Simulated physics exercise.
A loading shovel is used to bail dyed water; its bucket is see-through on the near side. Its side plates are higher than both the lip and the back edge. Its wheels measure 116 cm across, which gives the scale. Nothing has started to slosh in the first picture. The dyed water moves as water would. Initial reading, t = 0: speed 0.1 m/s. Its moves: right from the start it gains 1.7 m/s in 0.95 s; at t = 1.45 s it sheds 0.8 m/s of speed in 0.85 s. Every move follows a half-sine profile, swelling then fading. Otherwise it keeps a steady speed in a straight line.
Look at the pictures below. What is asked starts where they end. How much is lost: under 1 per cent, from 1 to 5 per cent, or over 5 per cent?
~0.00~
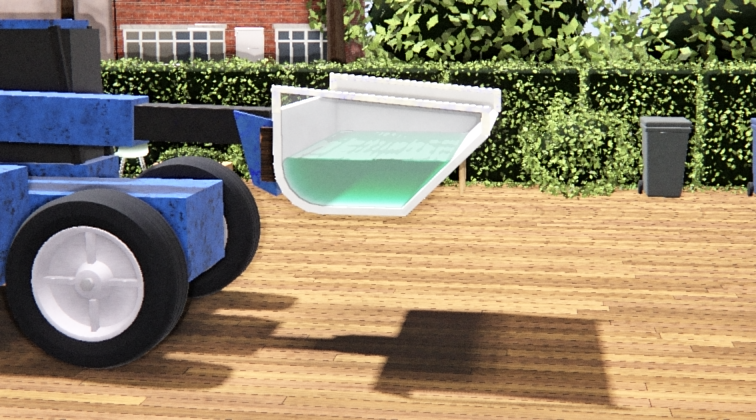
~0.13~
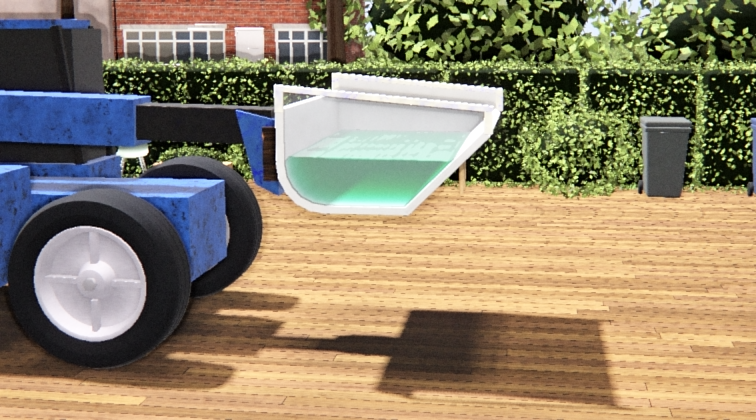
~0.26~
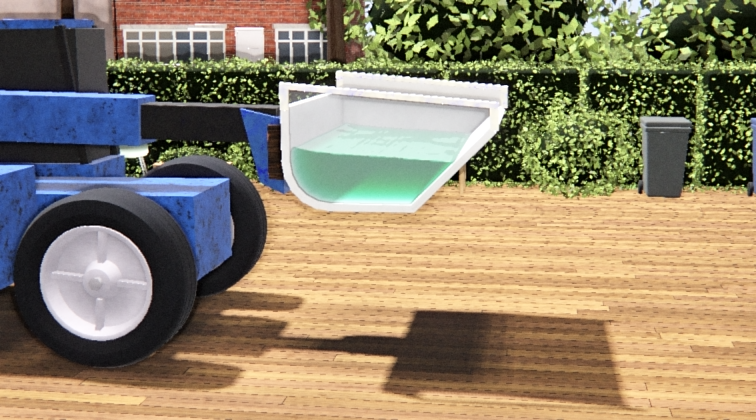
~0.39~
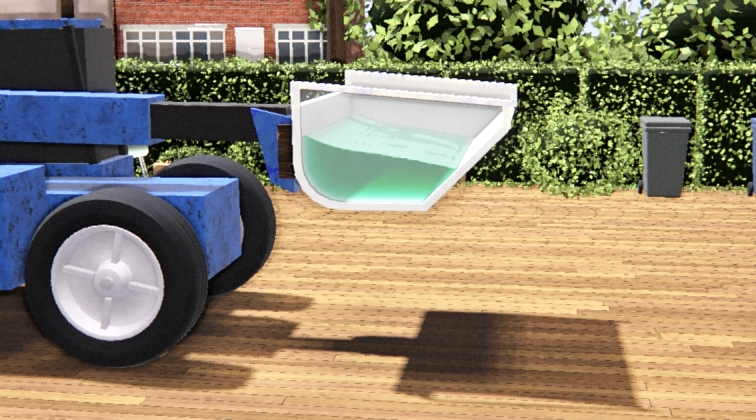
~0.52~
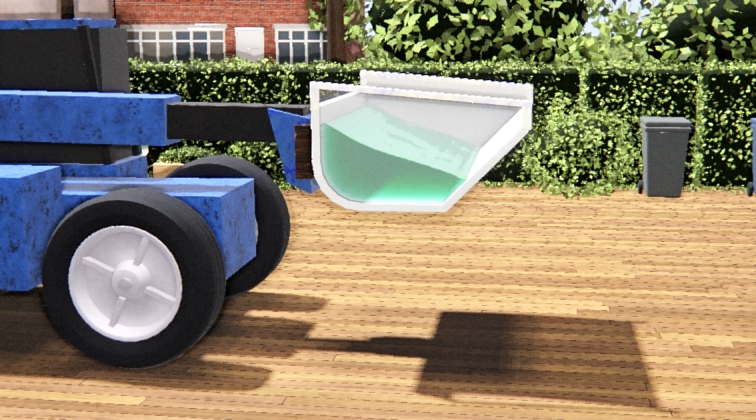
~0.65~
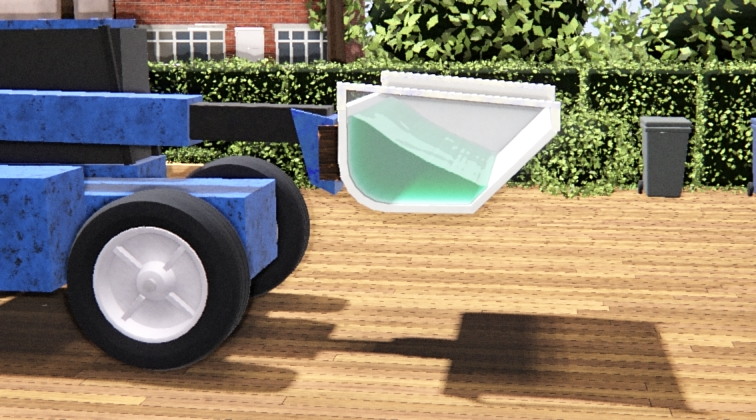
Over 5 per cent.
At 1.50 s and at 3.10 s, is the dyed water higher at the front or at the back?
It sits at the forward end first, and later at the forward end.
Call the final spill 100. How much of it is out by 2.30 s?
Roughly 100 % of the total.
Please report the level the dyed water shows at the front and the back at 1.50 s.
The front stands at 30 cm and the back at 18 cm.
After 1.50 s the surface stands 17 cm at the back and 30 cm at the front; 4 per cent is out, over the front.
After 2.30 s the surface stands 34 cm at the back and 27 cm at the front; 7 per cent is out, over the front.
After 3.10 s the surface stands 24 cm at the back and 31 cm at the front; 7 per cent is out, over the front.
After 5.18 s 7 per cent is out, over the front, 32 of 464 litres.
